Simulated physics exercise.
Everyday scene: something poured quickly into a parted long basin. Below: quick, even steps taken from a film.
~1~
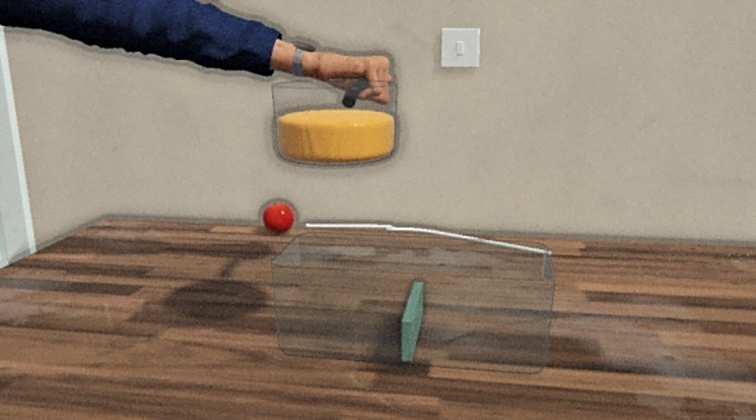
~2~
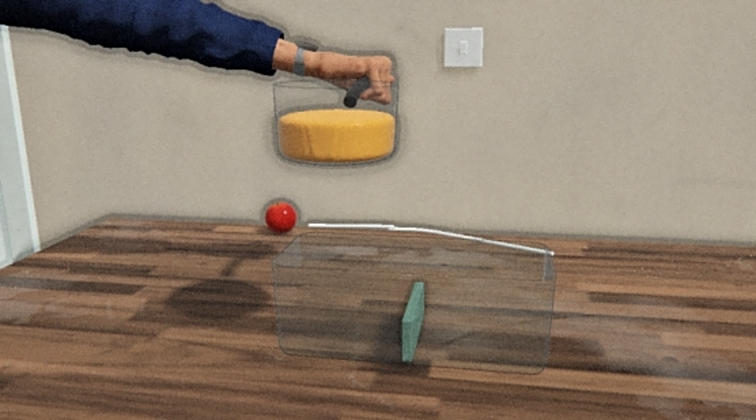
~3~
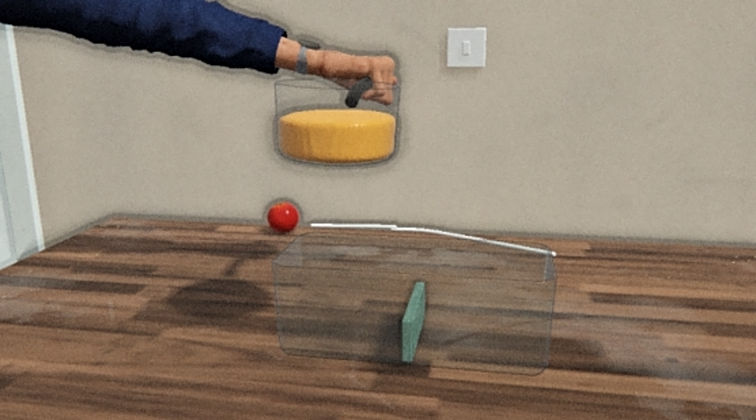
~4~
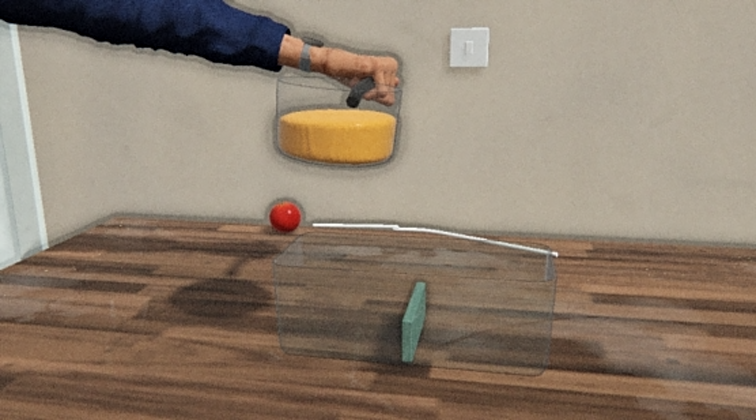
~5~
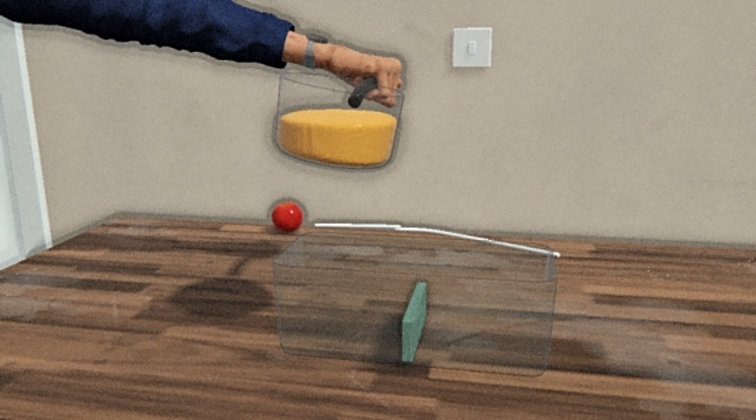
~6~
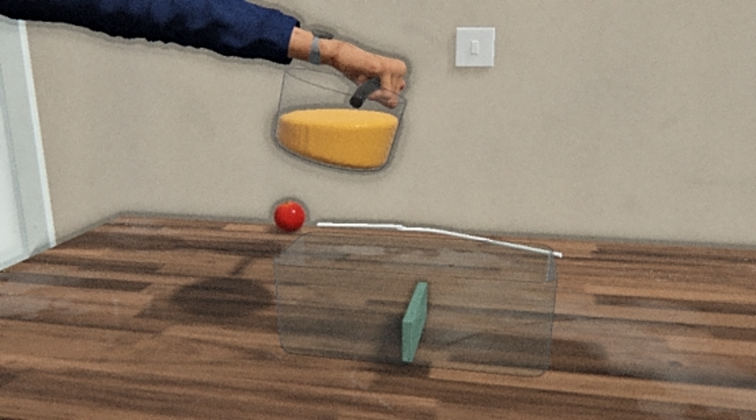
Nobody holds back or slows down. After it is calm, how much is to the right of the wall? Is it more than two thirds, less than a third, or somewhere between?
The share right of the wall lands past the two-thirds mark.
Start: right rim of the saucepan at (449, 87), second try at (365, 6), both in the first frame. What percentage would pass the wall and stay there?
Start one gives close to 95 percent, start two close to 65 percent.
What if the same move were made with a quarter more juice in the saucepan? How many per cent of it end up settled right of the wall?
It comes to 85 per cent or so.
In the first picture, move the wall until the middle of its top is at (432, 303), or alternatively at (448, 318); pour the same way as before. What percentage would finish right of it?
60 per cent, then 40 per cent, roughly.
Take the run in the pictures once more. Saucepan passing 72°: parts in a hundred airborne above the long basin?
Estimate: Some 30 per cent.
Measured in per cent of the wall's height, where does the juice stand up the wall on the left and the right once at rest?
Left near 10; right near 50.
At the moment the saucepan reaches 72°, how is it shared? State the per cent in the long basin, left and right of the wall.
Left part close to 0 in a hundred, right part close to 5.
A moment on, the saucepan is tipped part way and 67 per cent is still to pour, 1 is left of the wall and 4 right of it.
Next, the saucepan is tipped right over and 12 per cent is still to pour, 5 is left of the wall and 69 right of it.
Then the saucepan is tipped right over and 0 per cent is still to pour, 19 is left of the wall and 80 right of it.
Later the saucepan is tipped right over and 0 per cent is still to pour, 19 is left of the wall and 80 right of it.
Finally, 19 per cent lies left of the wall, 80 right of it and 1 outside.
